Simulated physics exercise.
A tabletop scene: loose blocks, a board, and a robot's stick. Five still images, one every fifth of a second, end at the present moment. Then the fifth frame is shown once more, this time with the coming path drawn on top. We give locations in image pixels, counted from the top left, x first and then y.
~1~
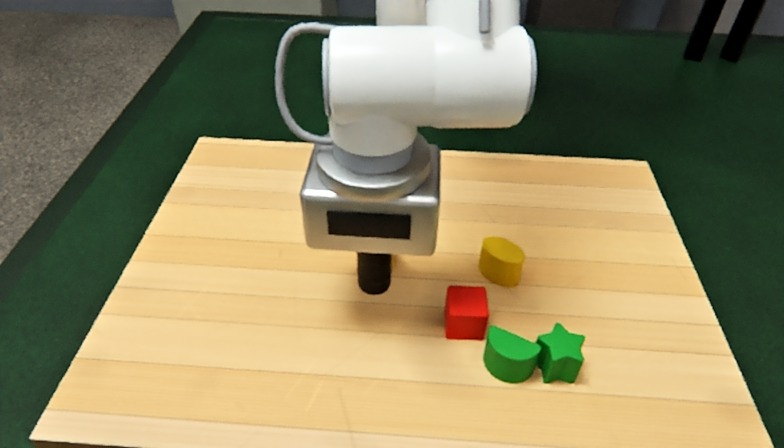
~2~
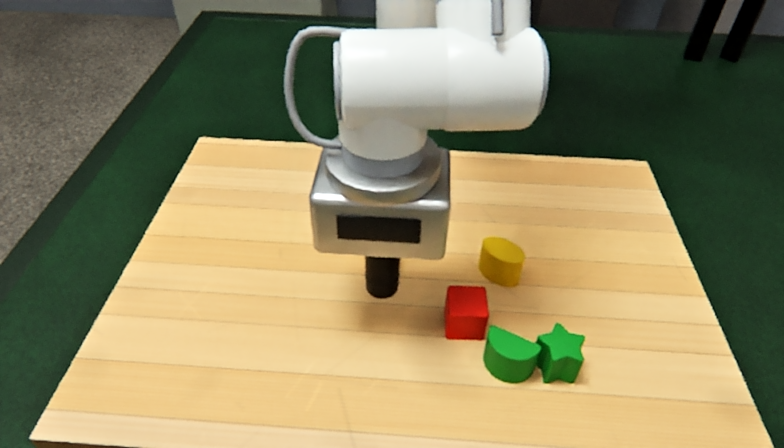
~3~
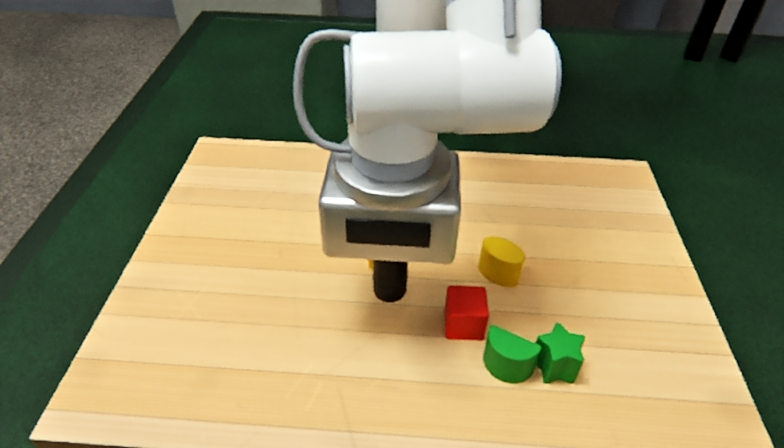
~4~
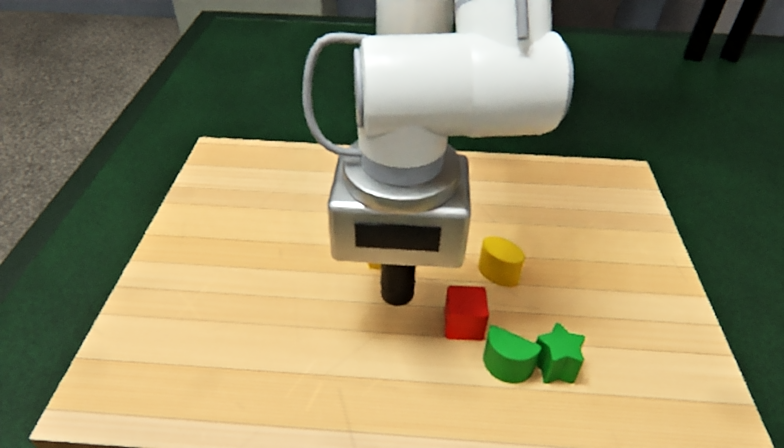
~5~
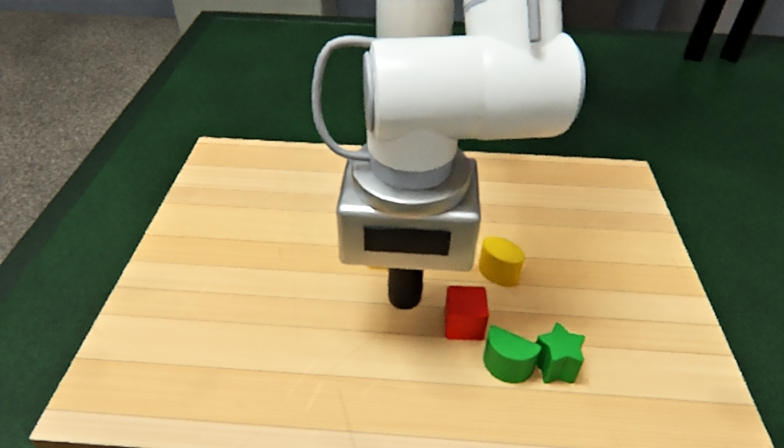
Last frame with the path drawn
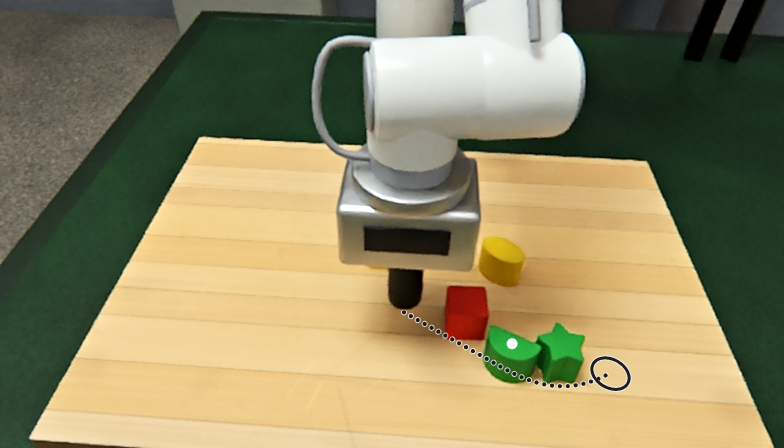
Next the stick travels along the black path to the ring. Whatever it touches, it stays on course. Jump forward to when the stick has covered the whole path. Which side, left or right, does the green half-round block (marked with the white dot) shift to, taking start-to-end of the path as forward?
Measured against the direction from start to end, the green half-round block shifts toward the right-hand side.
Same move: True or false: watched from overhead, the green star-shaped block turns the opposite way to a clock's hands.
My answer: True.
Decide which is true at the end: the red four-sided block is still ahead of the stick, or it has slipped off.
The red four-sided block won't stay at the front of the stick.
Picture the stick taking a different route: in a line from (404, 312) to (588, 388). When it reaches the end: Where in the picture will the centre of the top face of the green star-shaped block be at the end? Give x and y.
I'd place it at (631, 352), taking the centre of its top.
Drawn move, from (404, 312) through (466, 347) and (538, 383) to (610, 373); the dot is on the green half-round block.
On the path given first. One third of the way, stick at (469, 333); red four-sided block at (496, 303), turned 40° anticlockwise.
Two thirds of the way, stick at (543, 369); red four-sided block at (499, 303), turned 50° anticlockwise; green half-round block at (582, 391), turned 35° clockwise; green star-shaped block at (582, 344), turned 35° anticlockwise.
At the end, stick at (618, 359); yellow oblong block still; red four-sided block at (499, 303), turned 50° anticlockwise; green half-round block at (605, 399), turned 85° clockwise; green star-shaped block at (625, 320), turned 115° anticlockwise.
